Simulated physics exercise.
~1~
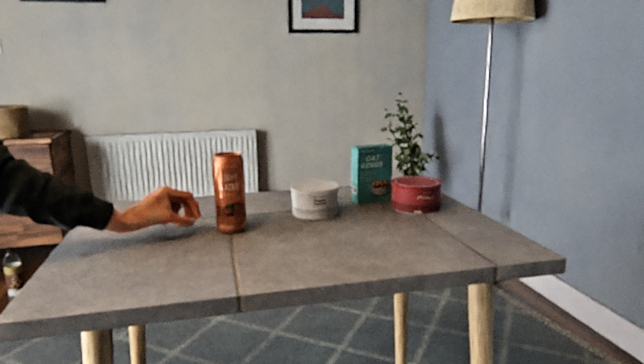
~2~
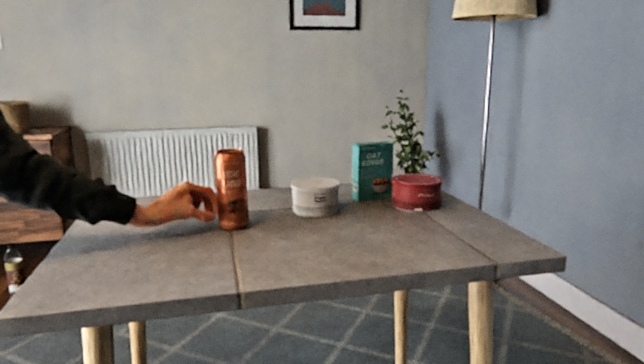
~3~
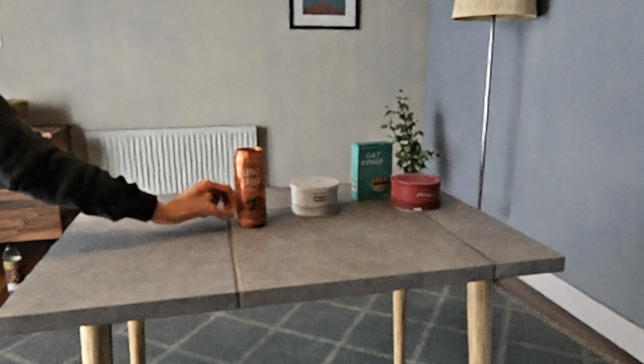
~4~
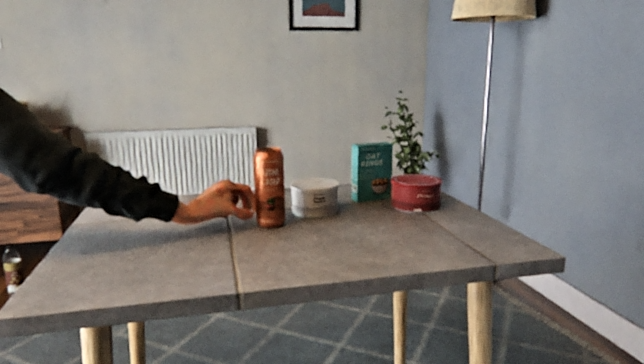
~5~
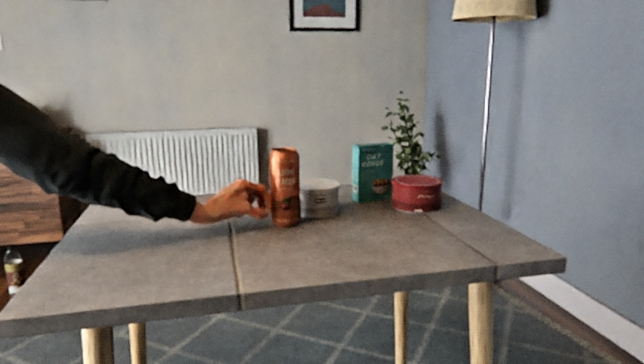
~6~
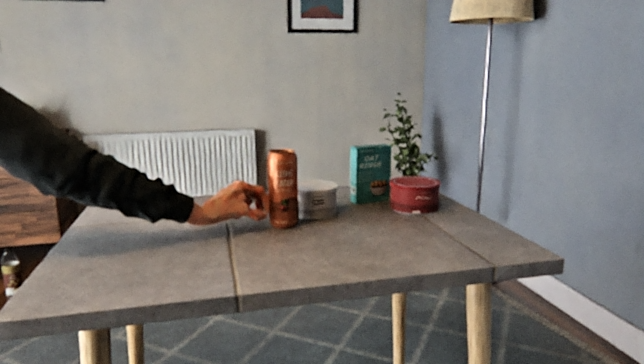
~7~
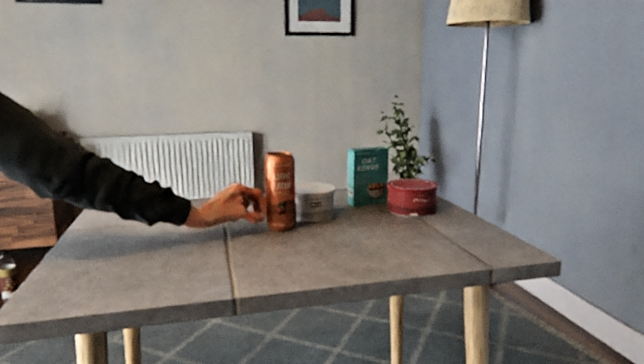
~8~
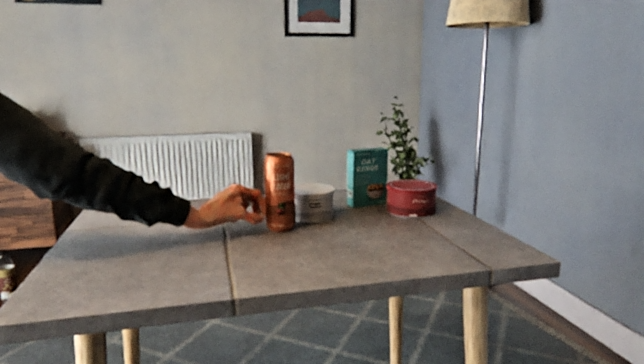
On a grey tabletop, a hand pushes an orange can right towards a white tub, then stops with the can still upright.
